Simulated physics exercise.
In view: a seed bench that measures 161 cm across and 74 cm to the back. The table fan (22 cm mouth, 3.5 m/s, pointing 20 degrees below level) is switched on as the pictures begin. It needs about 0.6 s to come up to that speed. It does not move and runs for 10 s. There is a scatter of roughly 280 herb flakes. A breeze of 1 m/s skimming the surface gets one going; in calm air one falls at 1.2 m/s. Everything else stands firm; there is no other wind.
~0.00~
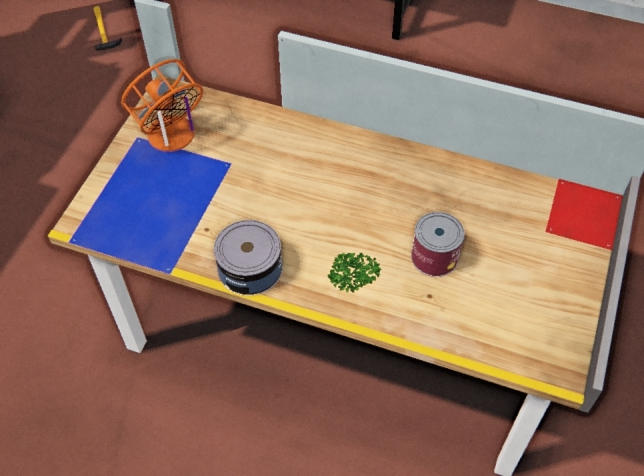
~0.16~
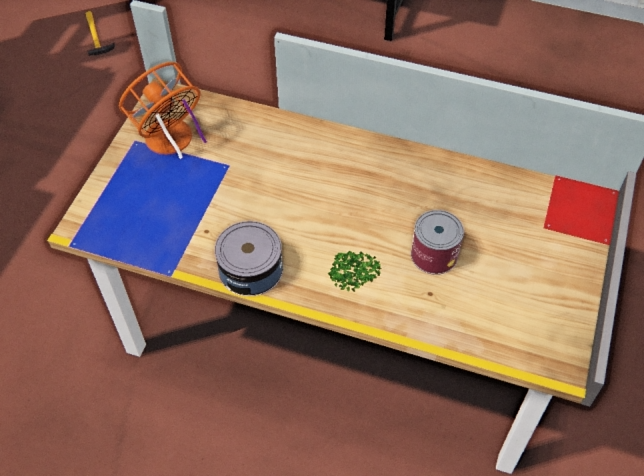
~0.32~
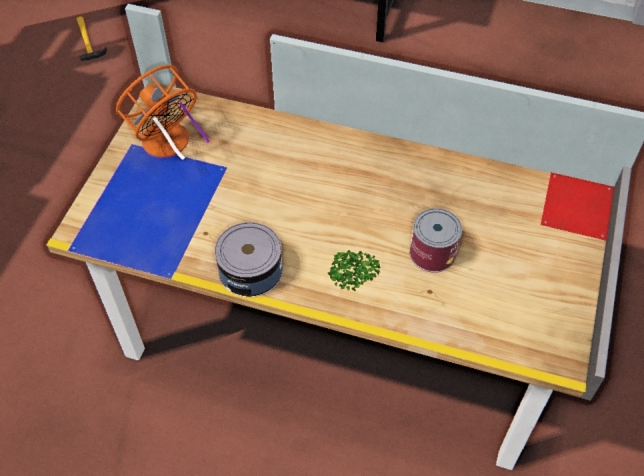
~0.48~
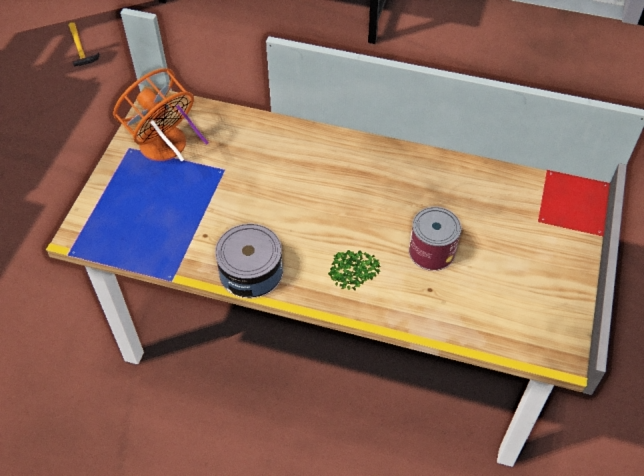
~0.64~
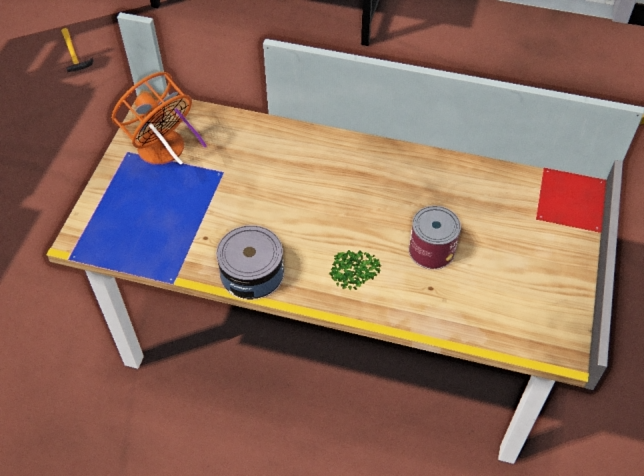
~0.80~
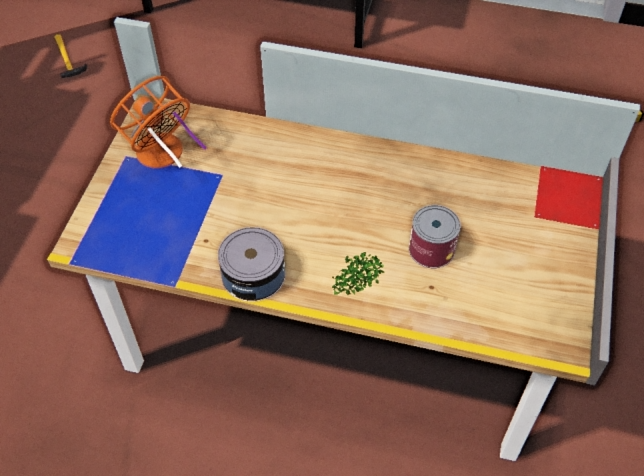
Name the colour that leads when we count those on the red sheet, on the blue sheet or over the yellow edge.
The yellow one.
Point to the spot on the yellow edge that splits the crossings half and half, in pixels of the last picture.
Near (419, 340).
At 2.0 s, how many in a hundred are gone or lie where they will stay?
About 90 %.
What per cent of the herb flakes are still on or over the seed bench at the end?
About 3 %.
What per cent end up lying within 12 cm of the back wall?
Some 0 per cent.
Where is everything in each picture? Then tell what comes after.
In the first picture, the middle of the herb flakes is near (355, 272), none has stirred yet and the mouth of the table fan is at (163, 97).
In the second picture, the middle of the herb flakes is near (355, 270), none has stirred yet, the red sheet is centred on (582, 210), the yellow edge is centred on (299, 314) and the blue sheet is centred on (152, 205).
In the third picture, the middle of the herb flakes is near (355, 269), none has stirred yet, the top of a tin is at (438, 227) and the top of a large tin is at (248, 249).
In the fourth picture, the middle of the herb flakes is near (355, 268) and none has stirred yet.
In the fifth picture, the middle of the herb flakes is near (355, 268) and none has stirred yet.
In the sixth picture, the middle of the herb flakes is near (359, 273), the farthest in sight from the table fan is at (377, 282) and about 40 % have left their places.
After 2.0 s the count stands so, 0 % are on the red sheet, 91 % over the yellow edge and 0 % on the blue sheet.
After 3.2 s the count stands so, 0 % are on the red sheet, 94 % over the yellow edge and 0 % on the blue sheet.
After 5.5 s the count stands so, 0 % are on the red sheet, 96 % over the yellow edge and 0 % on the blue sheet.
After 10.0 s, at the end, 0 % are on the red sheet, 96 % over the yellow edge and 0 % on the blue sheet.
